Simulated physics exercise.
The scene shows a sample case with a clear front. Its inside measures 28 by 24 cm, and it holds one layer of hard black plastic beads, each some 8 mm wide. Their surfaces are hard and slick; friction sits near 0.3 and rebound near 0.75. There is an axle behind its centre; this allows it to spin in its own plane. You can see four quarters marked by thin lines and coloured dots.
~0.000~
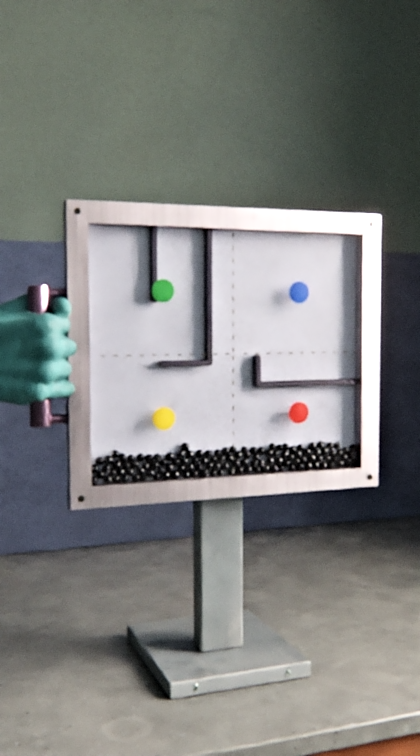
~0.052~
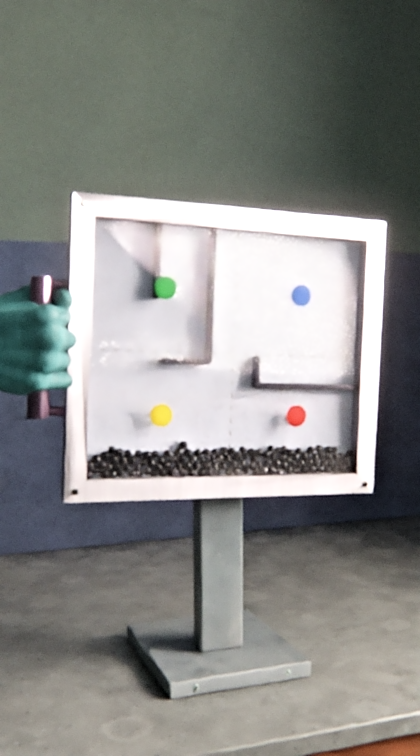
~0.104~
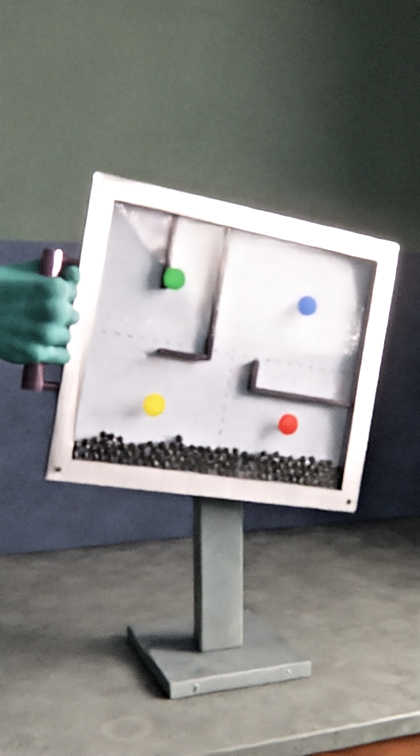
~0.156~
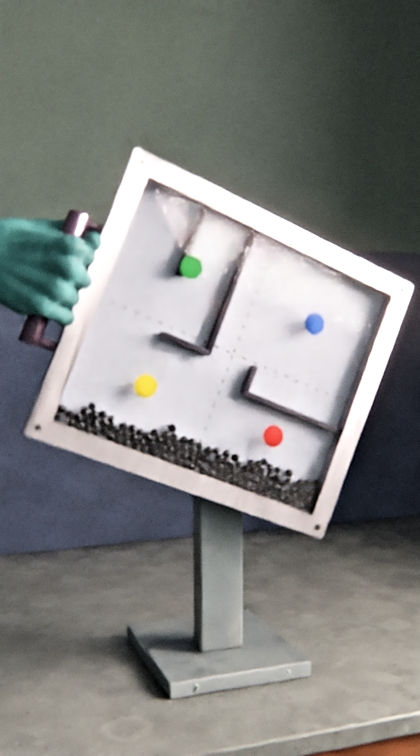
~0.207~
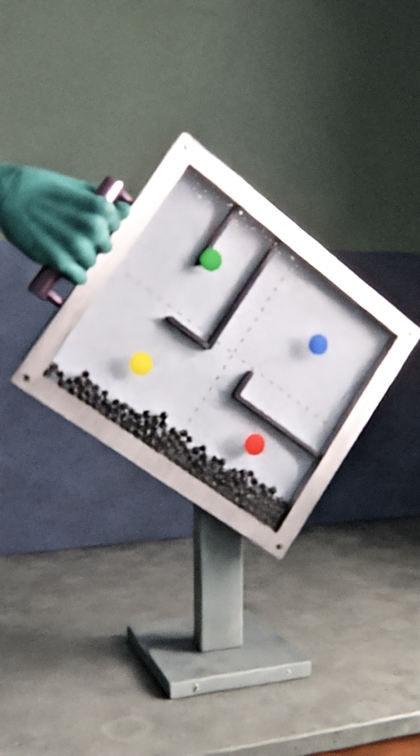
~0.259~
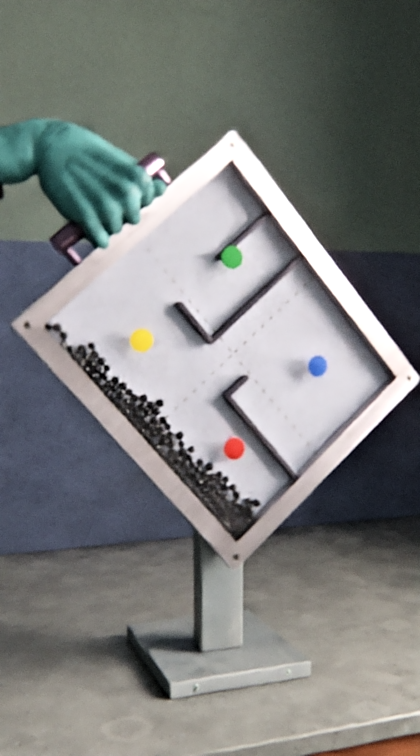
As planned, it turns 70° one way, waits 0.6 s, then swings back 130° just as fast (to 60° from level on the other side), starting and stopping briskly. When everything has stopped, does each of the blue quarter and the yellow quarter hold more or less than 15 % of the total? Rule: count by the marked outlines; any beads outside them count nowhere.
Blue quarter: Less than 15 %. Yellow quarter: More than 15 %.
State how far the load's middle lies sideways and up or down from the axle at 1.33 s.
Some 9 cm right and 9 cm below.
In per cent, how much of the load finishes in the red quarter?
Some 0 per cent.
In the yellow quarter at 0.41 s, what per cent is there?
It comes to roughly 25 %.
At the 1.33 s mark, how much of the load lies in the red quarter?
Some 100 per cent.
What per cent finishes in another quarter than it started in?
Roughly 60 per cent.
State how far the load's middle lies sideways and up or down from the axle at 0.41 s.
8 cm left, 8 cm below.
By 0.41 s, it stands 70° clockwise; the beads' middle is 8 cm left of and 8 cm below the centre; red 75 %, yellow 25 %.
By 1.33 s, it stands 6° clockwise; the beads' middle is 9 cm right of and 9 cm below the centre; red 100 %.
By 1.65 s, it stands 60° anticlockwise; the beads' middle is 8 cm right of and 6 cm below the centre; red 45 %, yellow 55 %.
At rest by 2.5 s, it stands 60° anticlockwise; red 0 %, blue 0 %, green 10 %, yellow 90 %.
